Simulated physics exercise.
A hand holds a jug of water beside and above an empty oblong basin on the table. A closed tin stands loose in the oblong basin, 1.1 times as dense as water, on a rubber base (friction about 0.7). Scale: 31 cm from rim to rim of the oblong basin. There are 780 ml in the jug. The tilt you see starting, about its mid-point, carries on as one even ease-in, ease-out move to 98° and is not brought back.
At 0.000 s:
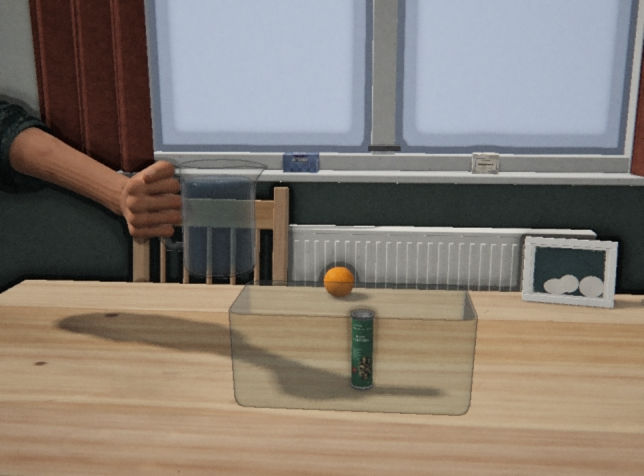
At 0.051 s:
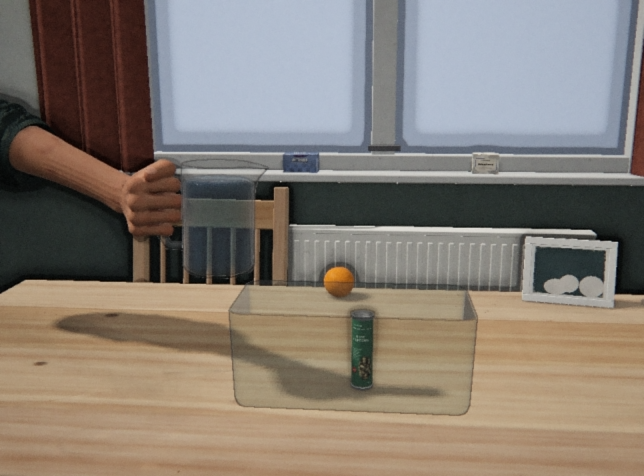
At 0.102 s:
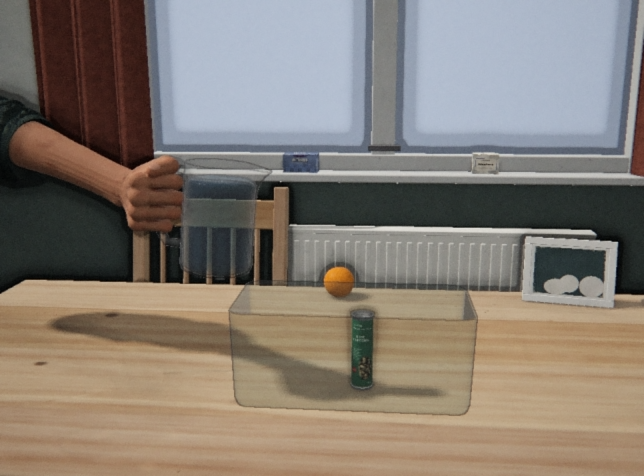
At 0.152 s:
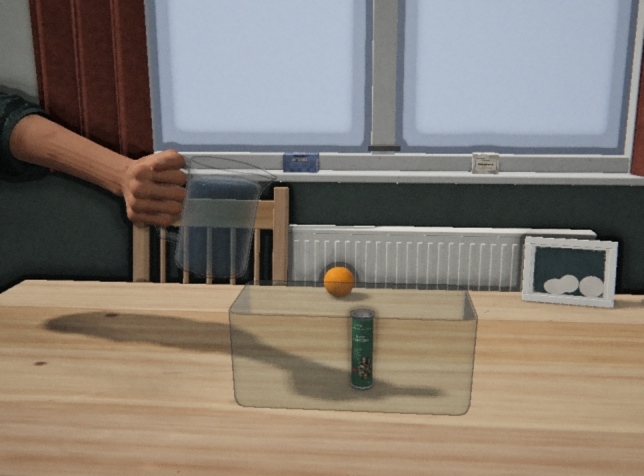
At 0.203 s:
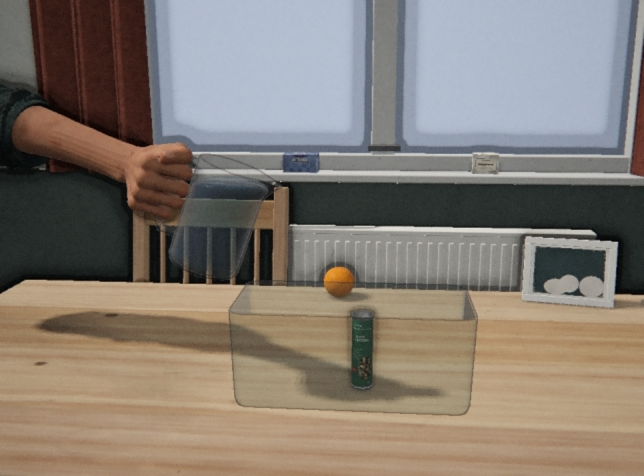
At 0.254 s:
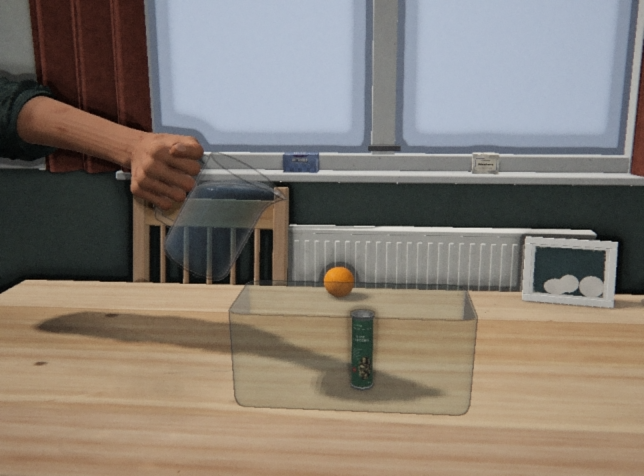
A hand reaching in from the left holds a clear jug of bluish water above a pale wooden table, seen from a fixed, slightly raised view facing a window and white radiator. Below stands a transparent oblong basin holding a green tin, with an orange ball behind it and a white-framed picture at right. The jug starts almost upright, then the hand tilts it steadily rightward, its water shifting inside.
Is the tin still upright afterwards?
It keeps standing.
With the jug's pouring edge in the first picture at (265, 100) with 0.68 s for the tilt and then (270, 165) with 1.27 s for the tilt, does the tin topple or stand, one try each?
First it goes over; then it keeps standing.
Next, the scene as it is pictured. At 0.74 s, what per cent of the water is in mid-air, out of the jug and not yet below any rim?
Near 14 in a hundred.
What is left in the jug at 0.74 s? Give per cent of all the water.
Some 34 per cent.
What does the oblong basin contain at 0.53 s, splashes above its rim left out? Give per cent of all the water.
About 12 per cent.
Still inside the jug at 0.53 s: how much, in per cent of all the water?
About 74 per cent.
By 0.53 s the tilt is 87° and 73 per cent is still to pour; the tin stands where it began.
By 0.74 s the tilt is 98° and 34 per cent is still to pour; the tin stands where it began.
By 0.95 s the tilt is 98° and 12 per cent is still to pour; the tin stands 1 cm from where it began.
By 1.18 s the tilt is 98° and 4 per cent is still to pour; the tin stands 1 cm from where it began.
At rest the tin stands 1 cm from where it began.
